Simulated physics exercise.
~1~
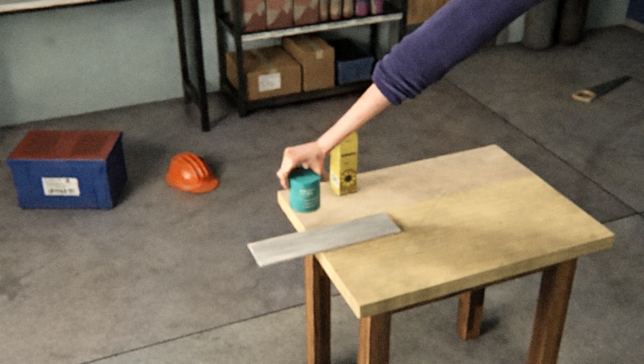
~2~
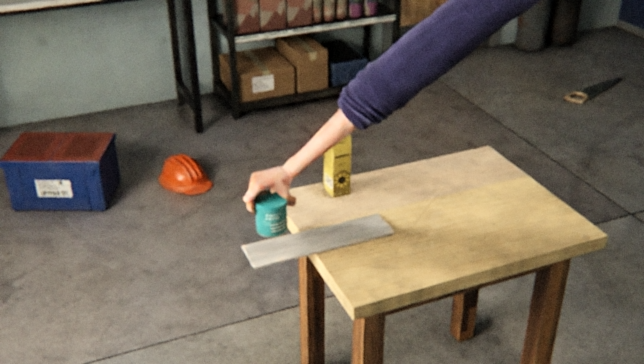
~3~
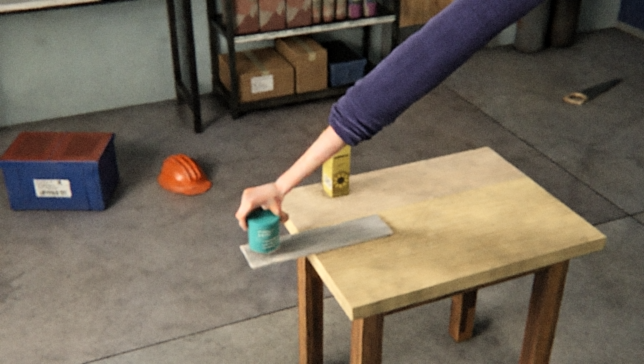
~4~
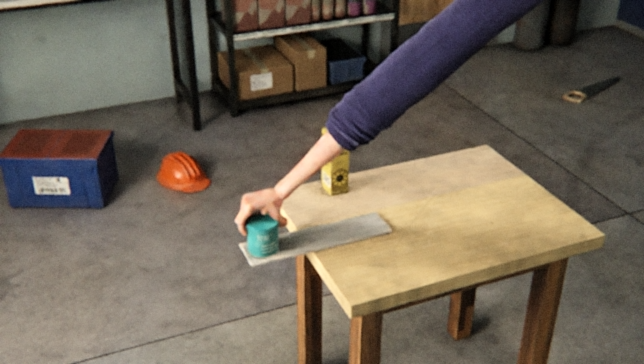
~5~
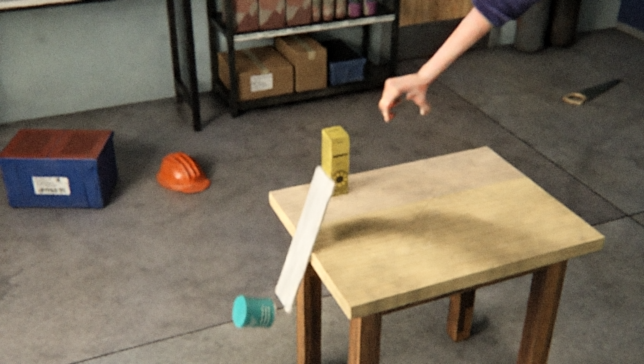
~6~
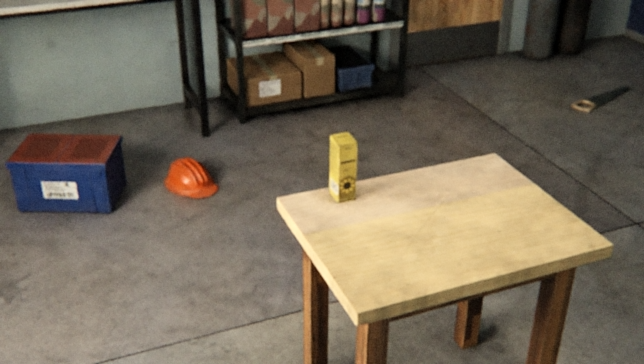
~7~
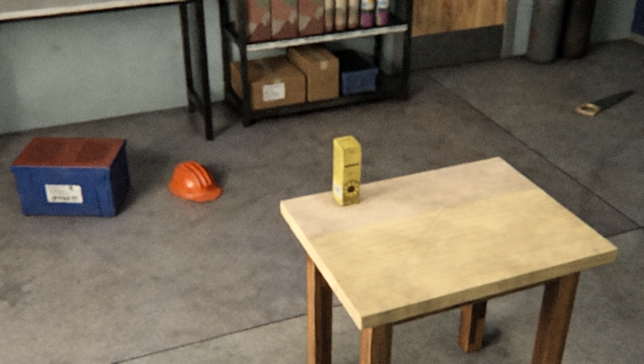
The footage shows a hand lowering a turquoise tin onto the overhanging end of a pale plank on a wooden table, then letting go and drawing back. The plank tips off the edge with the tin, and both drop out of view, leaving the yellow carton standing on the table.
